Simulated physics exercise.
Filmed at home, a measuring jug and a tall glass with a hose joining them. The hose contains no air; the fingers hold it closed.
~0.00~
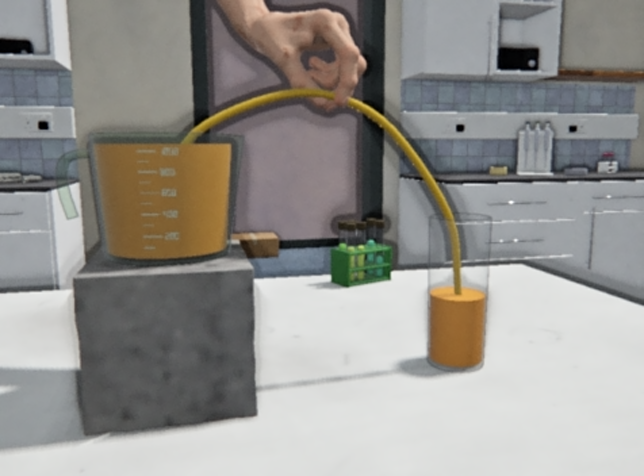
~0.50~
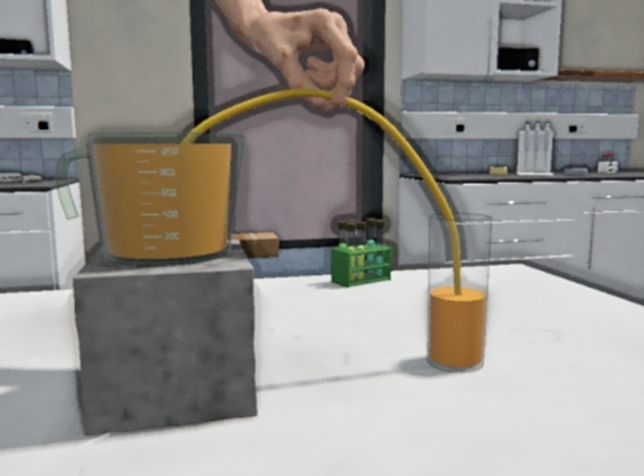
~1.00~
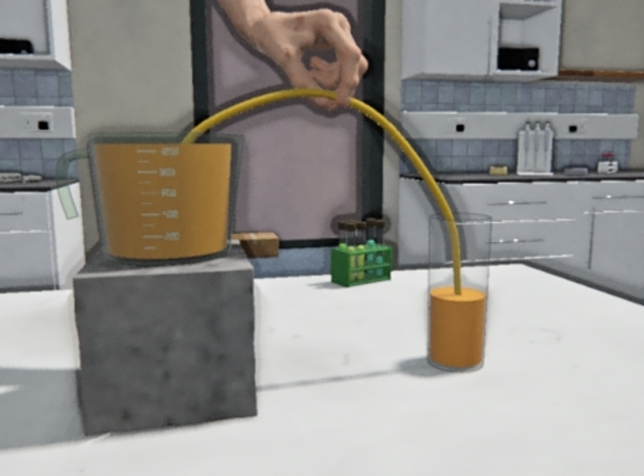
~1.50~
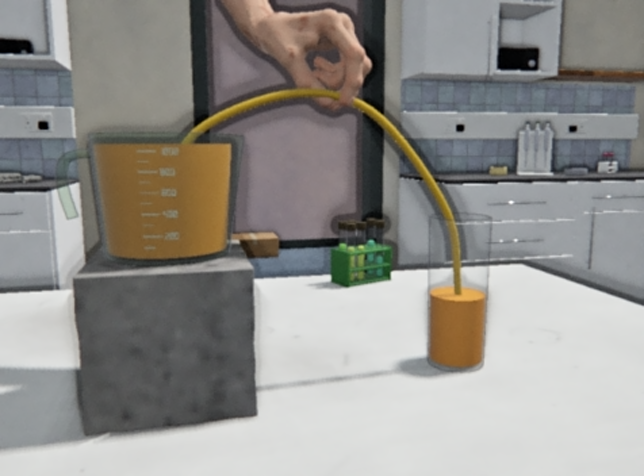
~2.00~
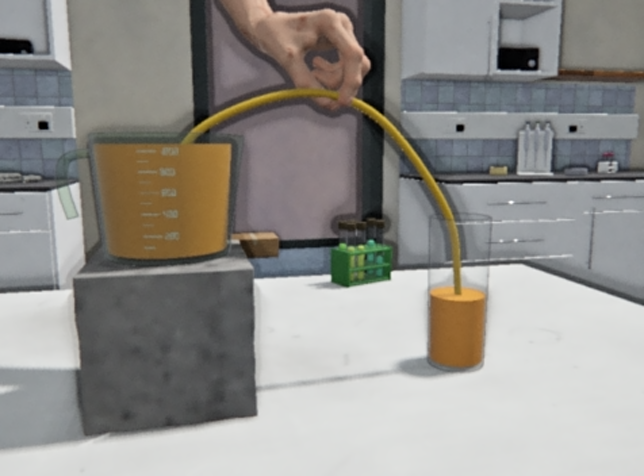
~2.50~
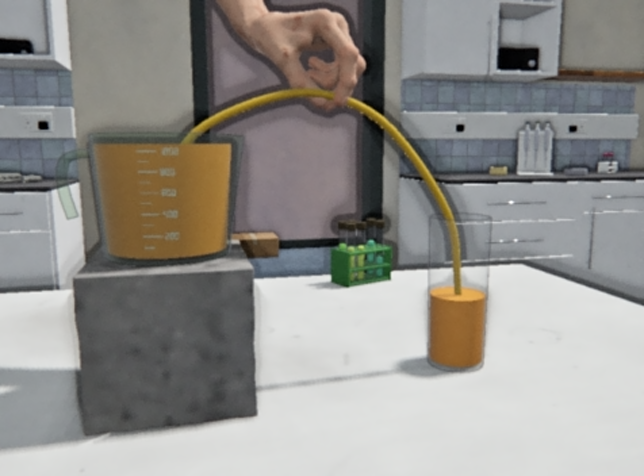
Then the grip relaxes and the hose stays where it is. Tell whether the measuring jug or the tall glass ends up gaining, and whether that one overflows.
Orange juice goes - rightward, receiving - overflows.
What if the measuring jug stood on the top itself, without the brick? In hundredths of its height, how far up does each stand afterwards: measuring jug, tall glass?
First 85 per cent, then 55 per cent.
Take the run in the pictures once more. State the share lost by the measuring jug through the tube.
My estimate is around 80 percent.
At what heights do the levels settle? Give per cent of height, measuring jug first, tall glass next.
Final levels, respectively: 20 per cent and 100 per cent.
Around 8.0 s, the measuring jug is about two thirds full; the tall glass is full to the brim; the lower one has lost some.
Around 20.0 s, the measuring jug is about a third full; the tall glass is full to the brim; the lower one has lost some.
Around 45.0 s, the measuring jug is about a quarter full; the tall glass is full to the brim; the lower one has lost some; the two surfaces are level.
